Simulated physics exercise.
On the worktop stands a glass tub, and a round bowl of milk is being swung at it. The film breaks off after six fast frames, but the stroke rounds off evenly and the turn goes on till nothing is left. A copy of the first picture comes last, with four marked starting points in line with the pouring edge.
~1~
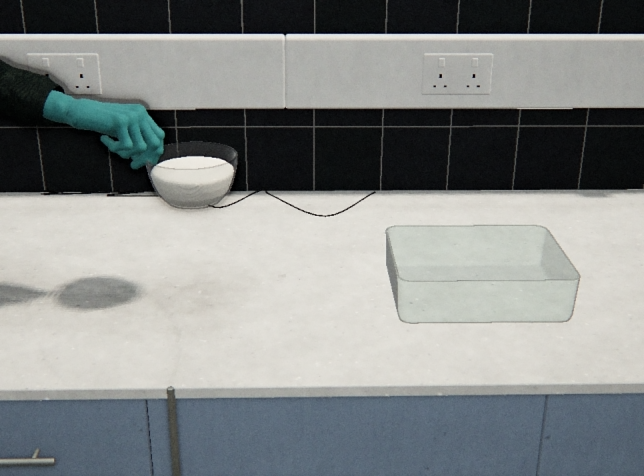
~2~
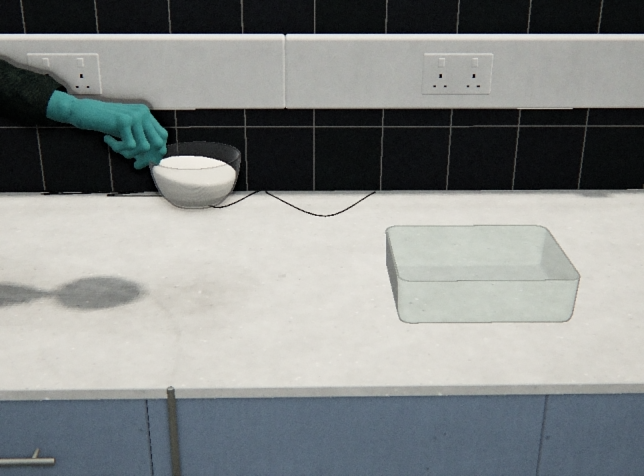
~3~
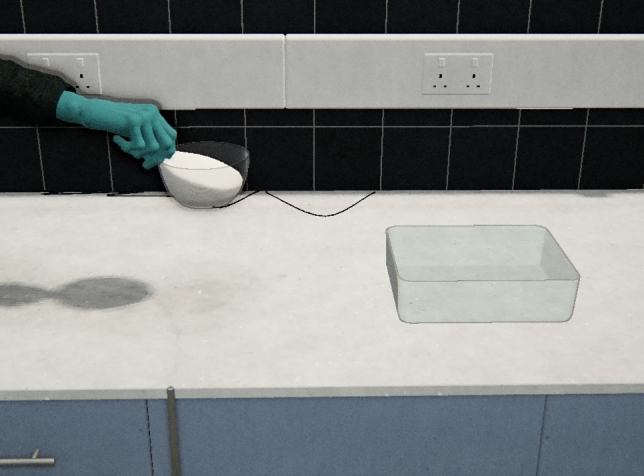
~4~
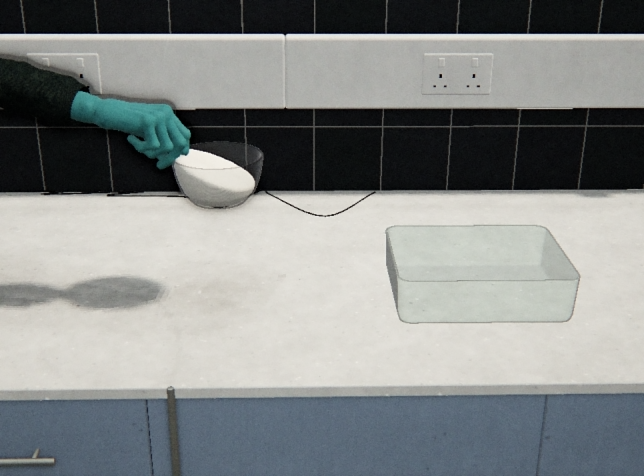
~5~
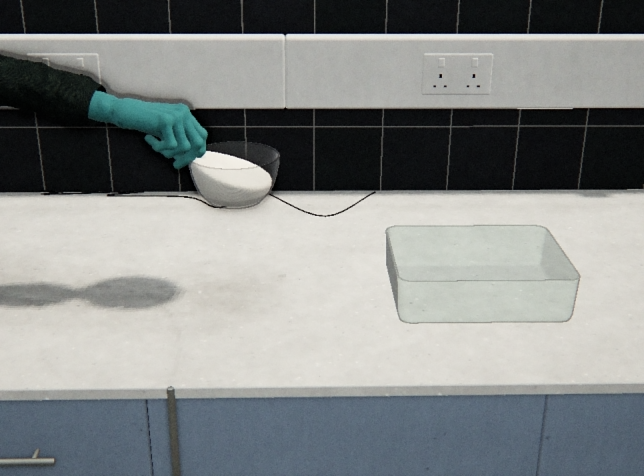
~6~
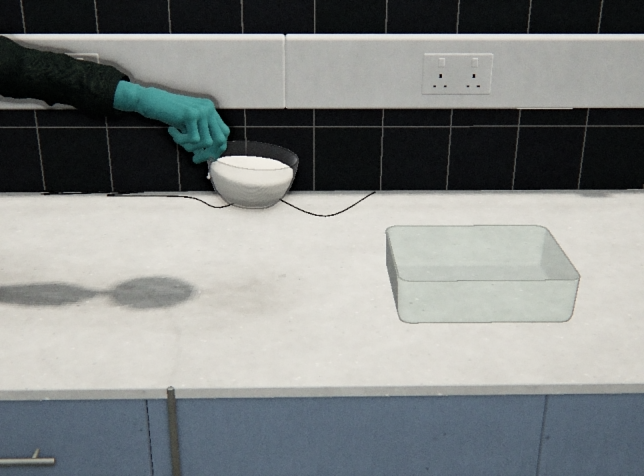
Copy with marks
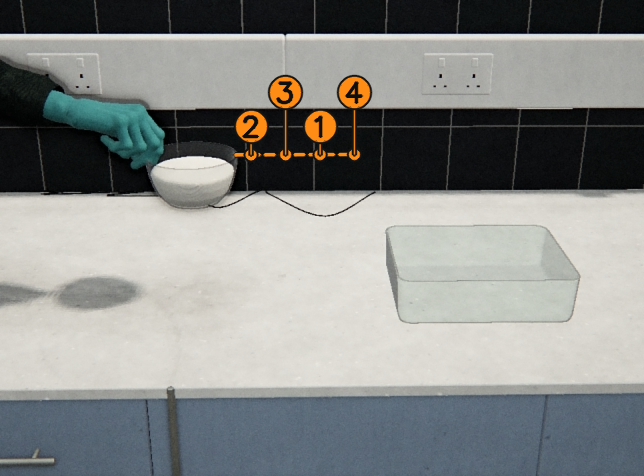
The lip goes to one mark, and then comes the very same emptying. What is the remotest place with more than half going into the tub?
That is place 3.
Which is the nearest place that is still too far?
That would be 2.
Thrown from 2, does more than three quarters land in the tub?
No, it does not.
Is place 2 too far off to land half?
Yes, that goes wrong.
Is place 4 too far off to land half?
No.
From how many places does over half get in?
Three of the four.
On the marked copy, 1 at (320, 154); 2 at (251, 154); 3 at (285, 154); 4 at (354, 154).
Choosing 1, about 89 % lands in the tub, 1 % falls short and 9 % goes beside or beyond.
Choosing 2, about 32 % lands in the tub, 64 % falls short and 4 % goes beside or beyond.
Choosing 3, about 64 % lands in the tub, 29 % falls short and 7 % goes beside or beyond.
Choosing 4, about 88 % lands in the tub, 2 % falls short and 10 % goes beside or beyond.
